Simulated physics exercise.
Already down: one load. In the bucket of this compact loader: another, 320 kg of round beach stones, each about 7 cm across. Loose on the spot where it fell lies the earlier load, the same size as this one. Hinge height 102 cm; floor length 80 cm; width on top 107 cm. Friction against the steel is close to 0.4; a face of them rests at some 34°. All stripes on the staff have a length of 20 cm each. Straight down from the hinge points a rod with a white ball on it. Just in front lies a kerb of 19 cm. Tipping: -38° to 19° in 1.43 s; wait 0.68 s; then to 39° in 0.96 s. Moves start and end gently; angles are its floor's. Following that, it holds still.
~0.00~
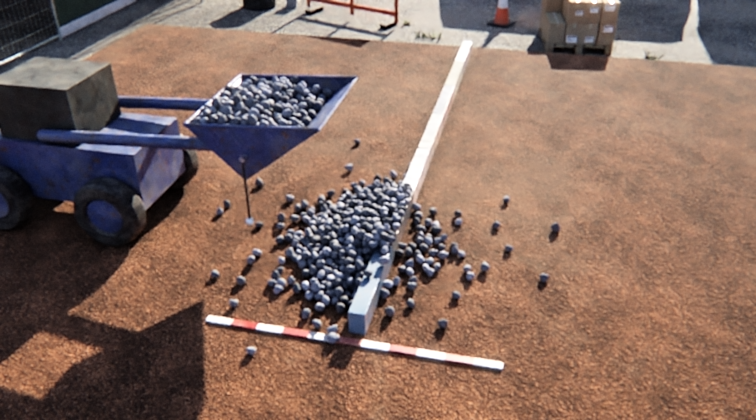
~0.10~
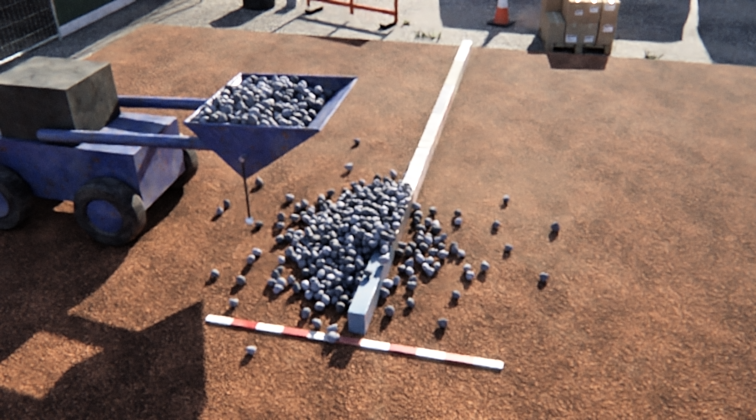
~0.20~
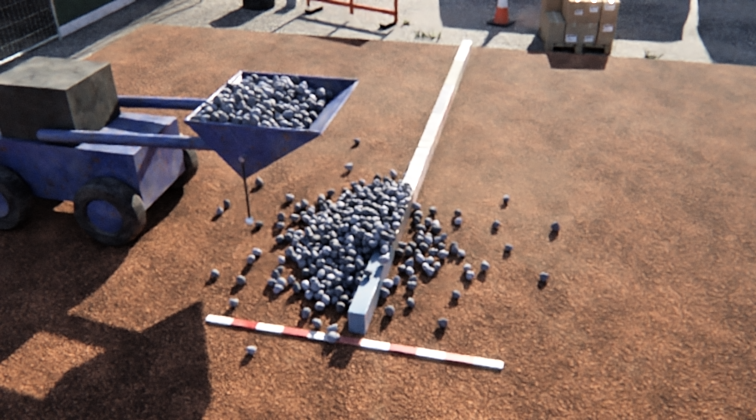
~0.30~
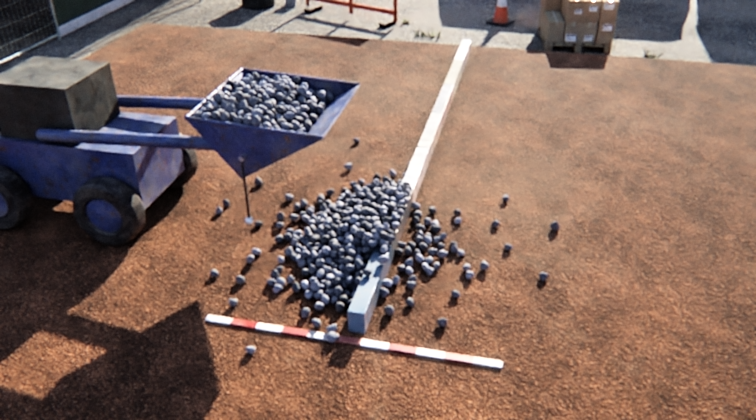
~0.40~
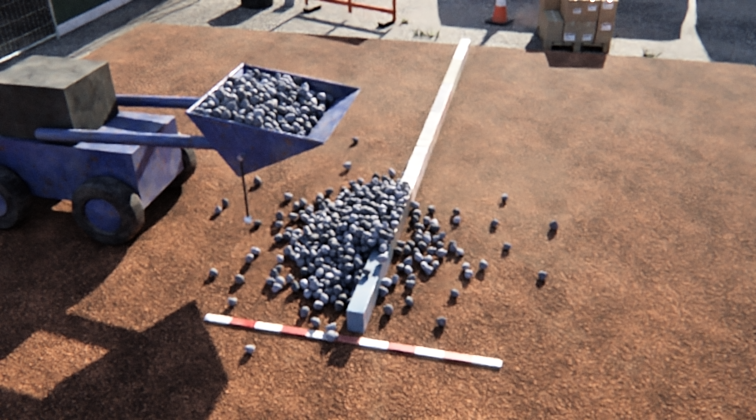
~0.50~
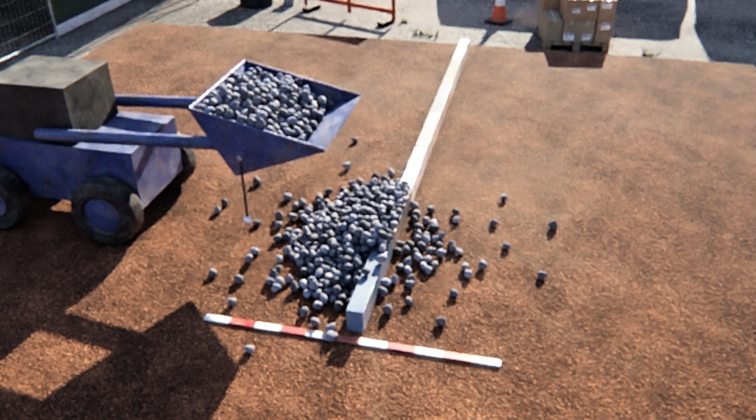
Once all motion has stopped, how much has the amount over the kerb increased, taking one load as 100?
It has increased by some 33 per cent.
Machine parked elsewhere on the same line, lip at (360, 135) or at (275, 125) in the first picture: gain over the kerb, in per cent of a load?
Case one about 90 %, case two about 0 %.
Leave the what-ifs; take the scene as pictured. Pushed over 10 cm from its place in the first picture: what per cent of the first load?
Close to 15 per cent.
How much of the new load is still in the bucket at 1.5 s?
Estimate: 75 % remaining inside, roughly.
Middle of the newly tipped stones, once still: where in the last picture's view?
I'd say close to (366, 225).
After 1.1 s the floor is at 10°; in per cent of one load, 100 in the bucket, 91 on this side of the kerb, 9 over the kerb; the foremost stones are at (502, 245).
After 1.5 s the floor is at 19°; in per cent of one load, 77 in the bucket, 114 on this side of the kerb, 9 over the kerb; the foremost stones are at (502, 245).
After 3.5 s the floor is at 39°; in per cent of one load, 0 in the bucket, 159 on this side of the kerb, 42 over the kerb; the foremost stones are at (524, 243).
After 6.0 s the floor is at 39°; in per cent of one load, 0 in the bucket, 158 on this side of the kerb, 42 over the kerb; the foremost stones are at (524, 243). Net gain over the kerb, 33.
